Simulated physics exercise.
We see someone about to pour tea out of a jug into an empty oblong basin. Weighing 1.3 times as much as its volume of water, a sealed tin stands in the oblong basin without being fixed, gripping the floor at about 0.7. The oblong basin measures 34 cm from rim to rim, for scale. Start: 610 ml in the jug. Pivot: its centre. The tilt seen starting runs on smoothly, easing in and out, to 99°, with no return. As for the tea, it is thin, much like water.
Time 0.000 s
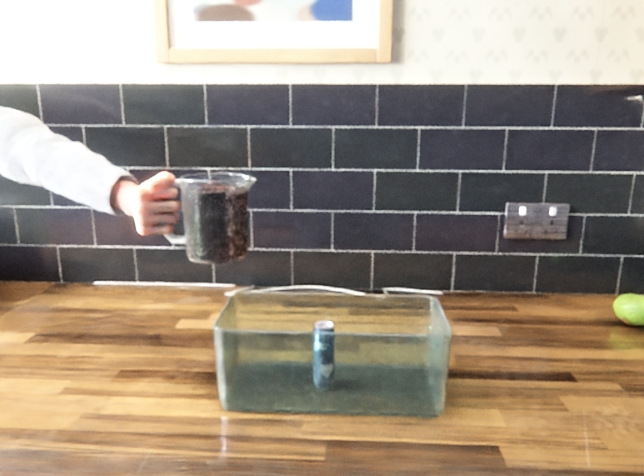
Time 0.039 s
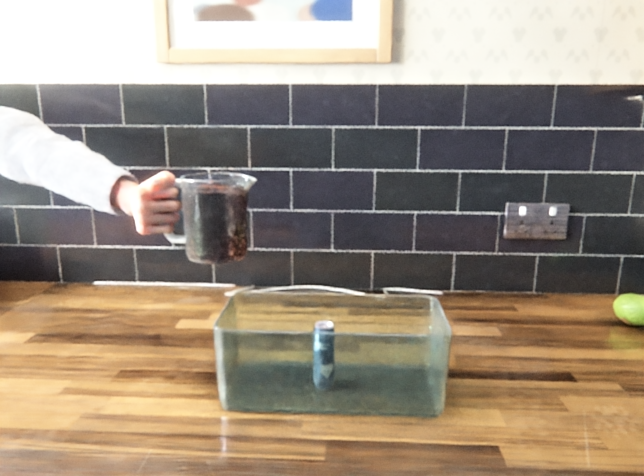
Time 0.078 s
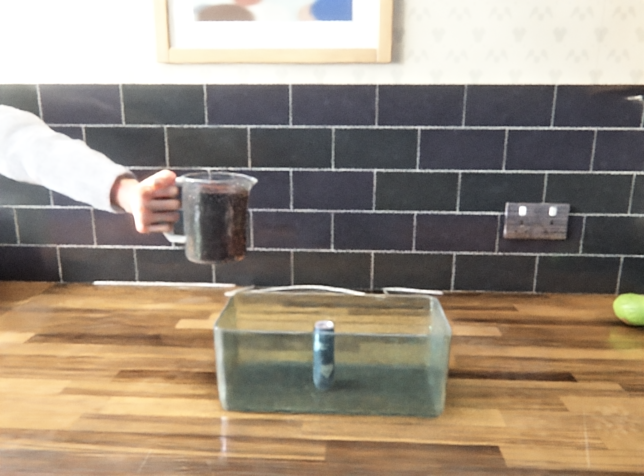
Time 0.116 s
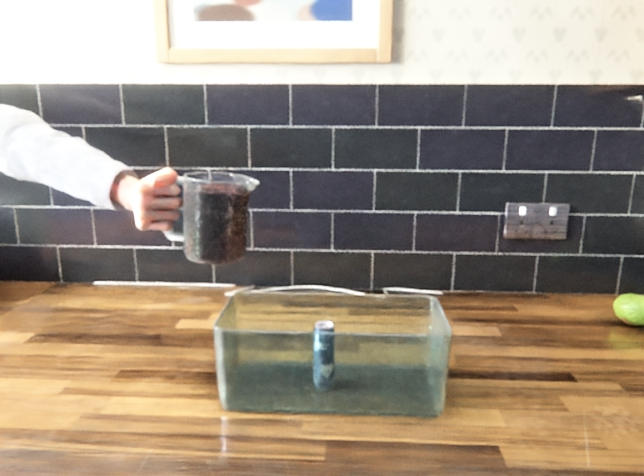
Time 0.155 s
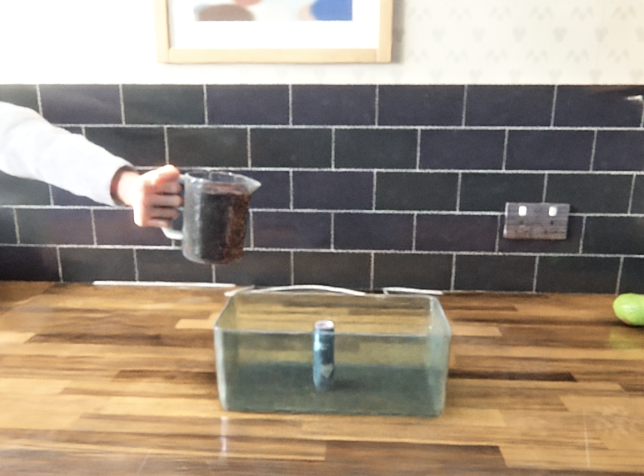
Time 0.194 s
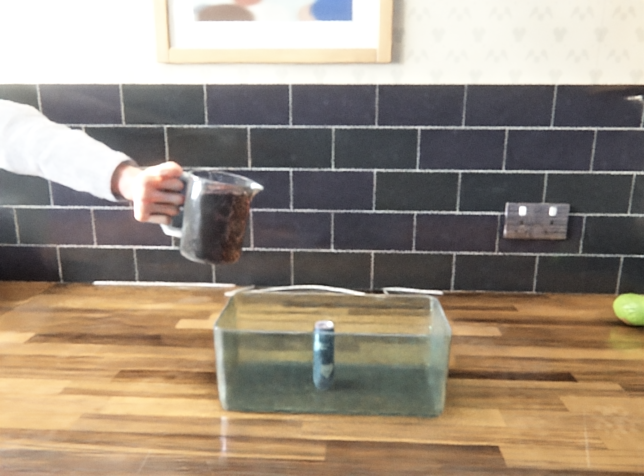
A hand held a glass jug of dark tea above a clear oblong basin with a tin standing inside, then slowly tilted the jug slightly to the right.
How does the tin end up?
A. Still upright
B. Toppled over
Answer: B.
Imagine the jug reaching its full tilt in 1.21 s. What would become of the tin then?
Outcome - the tin ends up overturned.
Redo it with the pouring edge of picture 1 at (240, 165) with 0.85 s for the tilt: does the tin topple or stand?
Result: Tin upright.
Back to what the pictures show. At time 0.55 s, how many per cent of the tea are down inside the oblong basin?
Around 2%.
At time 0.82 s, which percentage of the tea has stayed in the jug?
Roughly 36 per cent.
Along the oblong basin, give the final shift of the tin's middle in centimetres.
In the end the tin's centre has shifted about 10.0 centimetres.
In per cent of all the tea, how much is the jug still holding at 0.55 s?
84 %.
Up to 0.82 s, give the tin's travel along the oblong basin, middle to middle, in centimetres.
Close to 0 cm.
By 0.55 s the tilt is 68° and 83 per cent is still to pour; the tin stands where it began.
By 0.82 s the tilt is 97° and 36 per cent is still to pour; the tin stands where it began.
By 1.09 s the tilt is 99° and 8 per cent is still to pour; the tin leans 12°.
By 1.39 s the tilt is 99° and 1 per cent is still to pour; the tin leans 54°.
At rest the tin lies on its side.
